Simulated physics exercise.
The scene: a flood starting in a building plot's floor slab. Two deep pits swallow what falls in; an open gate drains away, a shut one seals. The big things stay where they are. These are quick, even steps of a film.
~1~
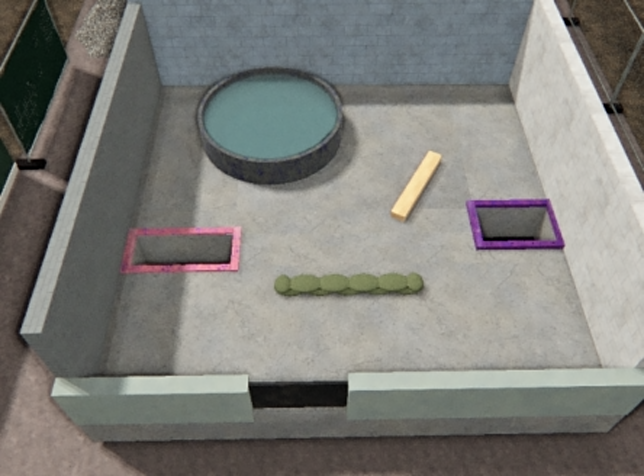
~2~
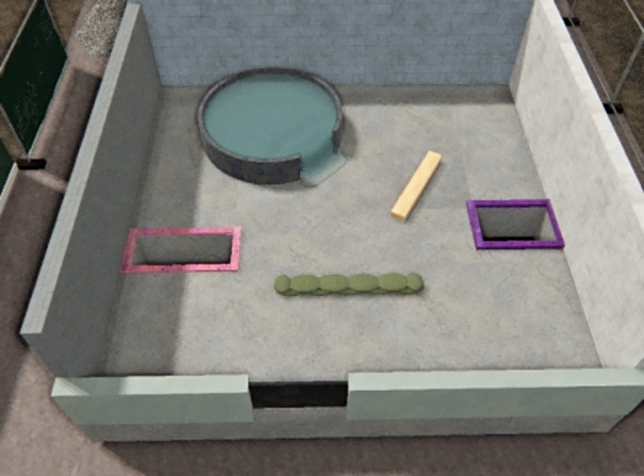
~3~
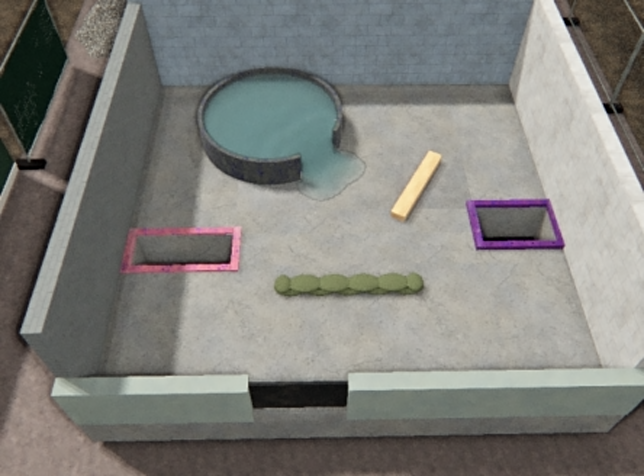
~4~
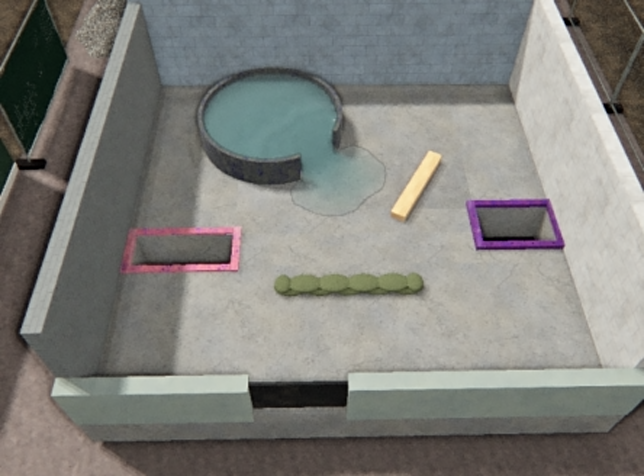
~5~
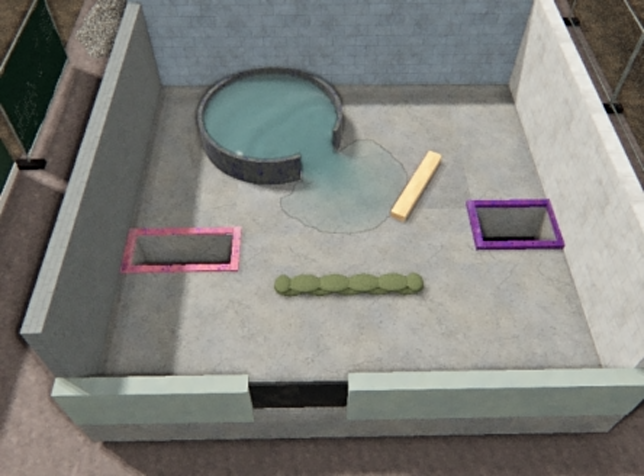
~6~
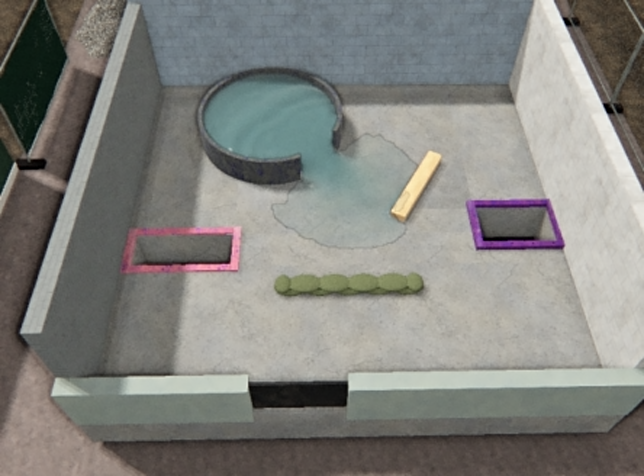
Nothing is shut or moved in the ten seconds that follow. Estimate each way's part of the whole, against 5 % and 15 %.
In the end: The gate takes under 5 %; the pink pit takes under 5 %; the purple pit takes under 5 %.
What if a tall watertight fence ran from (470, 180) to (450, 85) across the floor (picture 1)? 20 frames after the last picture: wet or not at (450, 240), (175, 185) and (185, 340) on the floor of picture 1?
One after the other: Awash, free of water, free of water.
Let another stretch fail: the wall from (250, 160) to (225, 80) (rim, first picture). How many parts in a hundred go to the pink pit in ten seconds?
Per cent: Pink 45.
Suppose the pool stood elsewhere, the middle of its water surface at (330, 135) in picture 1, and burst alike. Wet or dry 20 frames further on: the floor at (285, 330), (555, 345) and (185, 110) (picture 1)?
In turn: Not flooded, awash, free of water.
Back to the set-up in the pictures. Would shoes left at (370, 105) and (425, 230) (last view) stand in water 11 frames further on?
As listed: No water, flooded.
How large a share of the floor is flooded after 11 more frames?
Near 30 in a hundred.
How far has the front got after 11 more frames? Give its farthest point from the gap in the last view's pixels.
Around (545, 358).
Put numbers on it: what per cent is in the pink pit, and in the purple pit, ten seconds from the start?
In turn 2 and 0 per cent.
A moment on, water covers 15 % of the floor; the gate 0 %, the pink pit 0 %, the purple pit 0 %.
Next, water covers 30 % of the floor; the gate 0 %, the pink pit 0 %, the purple pit 0 %.
Then, water covers 50 % of the floor; the gate 0 %, the pink pit 0 %, the purple pit 0 %.
Later, water covers 65 % of the floor; the gate 0 %, the pink pit 1 %, the purple pit 0 %.
In the end, water covers 90 % of the floor; the gate 0 %, the pink pit 2 %, the purple pit 0 %.
